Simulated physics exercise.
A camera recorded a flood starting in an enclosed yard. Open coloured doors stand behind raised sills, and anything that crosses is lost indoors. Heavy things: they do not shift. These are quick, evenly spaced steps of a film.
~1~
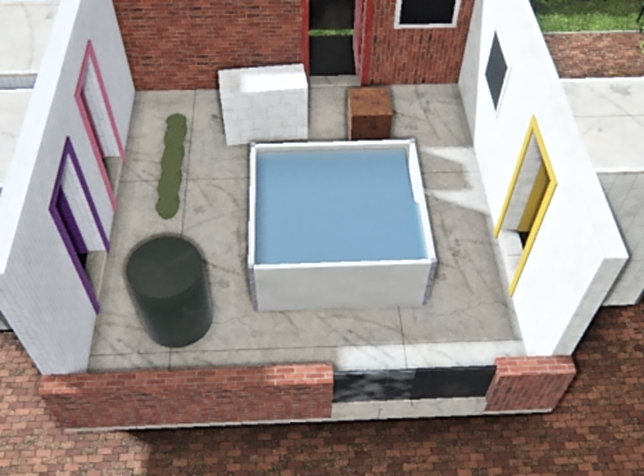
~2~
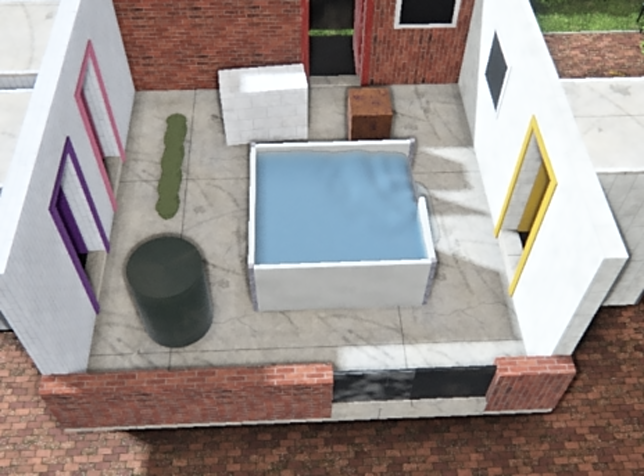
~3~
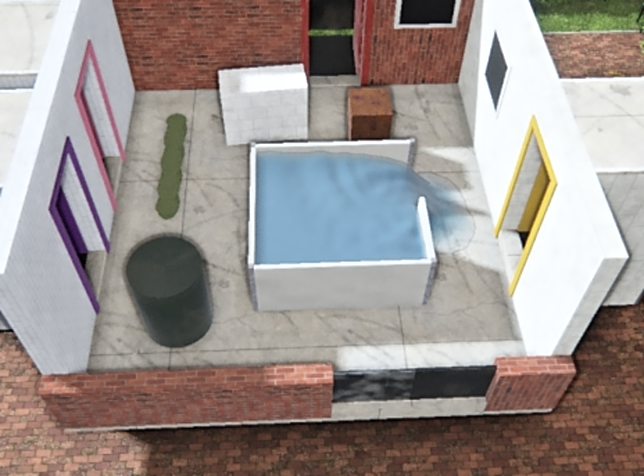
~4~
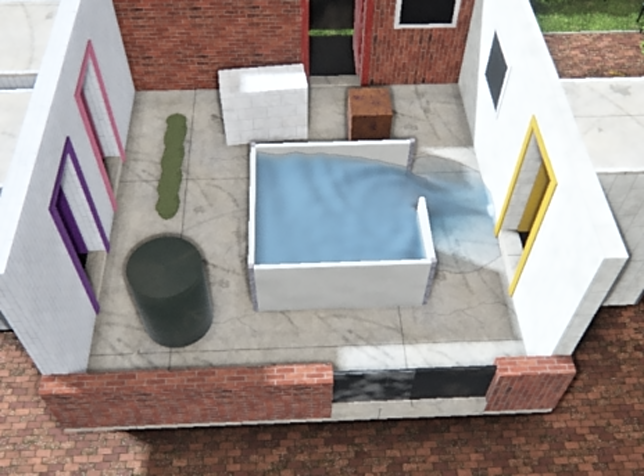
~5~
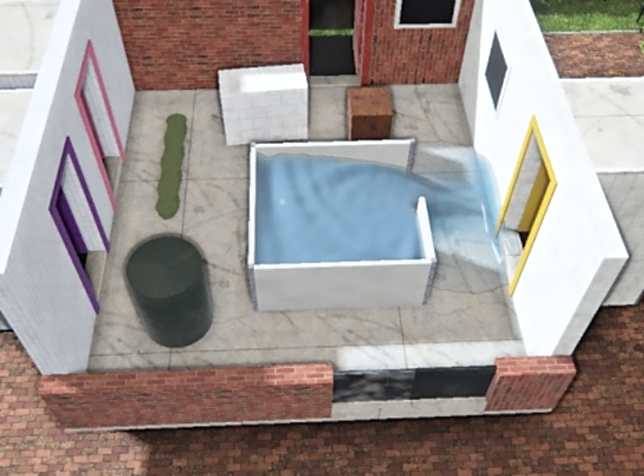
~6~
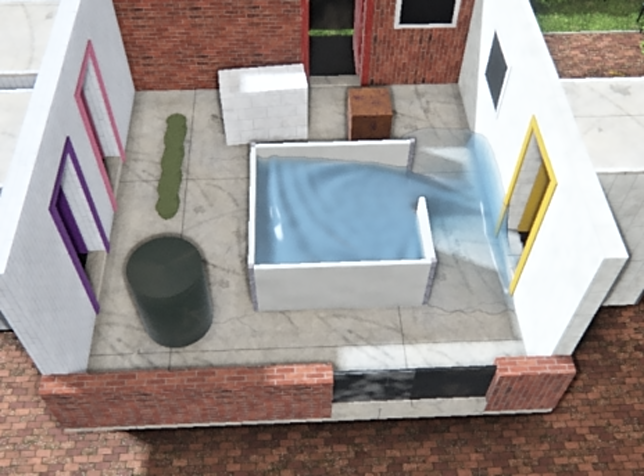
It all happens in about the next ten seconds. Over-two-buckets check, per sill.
Result: The purple door swallows too much water, the pink door swallows an okay amount of water, the red door swallows too much water, the yellow door swallows too much water.
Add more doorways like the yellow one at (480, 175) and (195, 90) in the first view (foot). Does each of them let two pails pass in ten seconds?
Order as asked: Gets beyond it, remains below.
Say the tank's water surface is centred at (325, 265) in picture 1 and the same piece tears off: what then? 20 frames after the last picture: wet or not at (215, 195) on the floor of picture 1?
Looks like it's bone-dry by then.
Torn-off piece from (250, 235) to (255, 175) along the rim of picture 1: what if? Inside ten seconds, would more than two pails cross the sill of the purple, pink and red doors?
In that case the purple door overshoots, the pink door overshoots and the red door overshoots.
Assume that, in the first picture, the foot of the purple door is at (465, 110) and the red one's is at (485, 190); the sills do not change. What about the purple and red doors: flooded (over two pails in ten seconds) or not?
The purple one is over, the red one lets more in.
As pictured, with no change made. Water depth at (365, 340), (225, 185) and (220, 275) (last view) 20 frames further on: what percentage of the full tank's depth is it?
Respectively near 10, 0 and 2 per cent.
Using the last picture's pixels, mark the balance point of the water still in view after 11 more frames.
Around pixel (382, 227) of the last picture.
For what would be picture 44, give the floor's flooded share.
I reckon around 95 %.
A moment on, water covers 25 % of the floor; the purple door not reached, the pink door not reached, the red door not reached, the yellow door under two buckets in.
Next, water covers 40 % of the floor; the purple door not reached, the pink door not reached, the red door wet at the sill, nothing in, the yellow door over two buckets in.
Then, water covers 70 % of the floor; the purple door not reached, the pink door not reached, the red door over two buckets in, the yellow door over two buckets in.
Later, water covers 95 % of the floor; the purple door under two buckets in, the pink door wet at the sill, nothing in, the red door far over two buckets in, the yellow door far over two buckets in.
In the end, water covers 95 % of the floor; the purple door far over two buckets in, the pink door wet at the sill, nothing in, the red door far over two buckets in, the yellow door far over two buckets in.
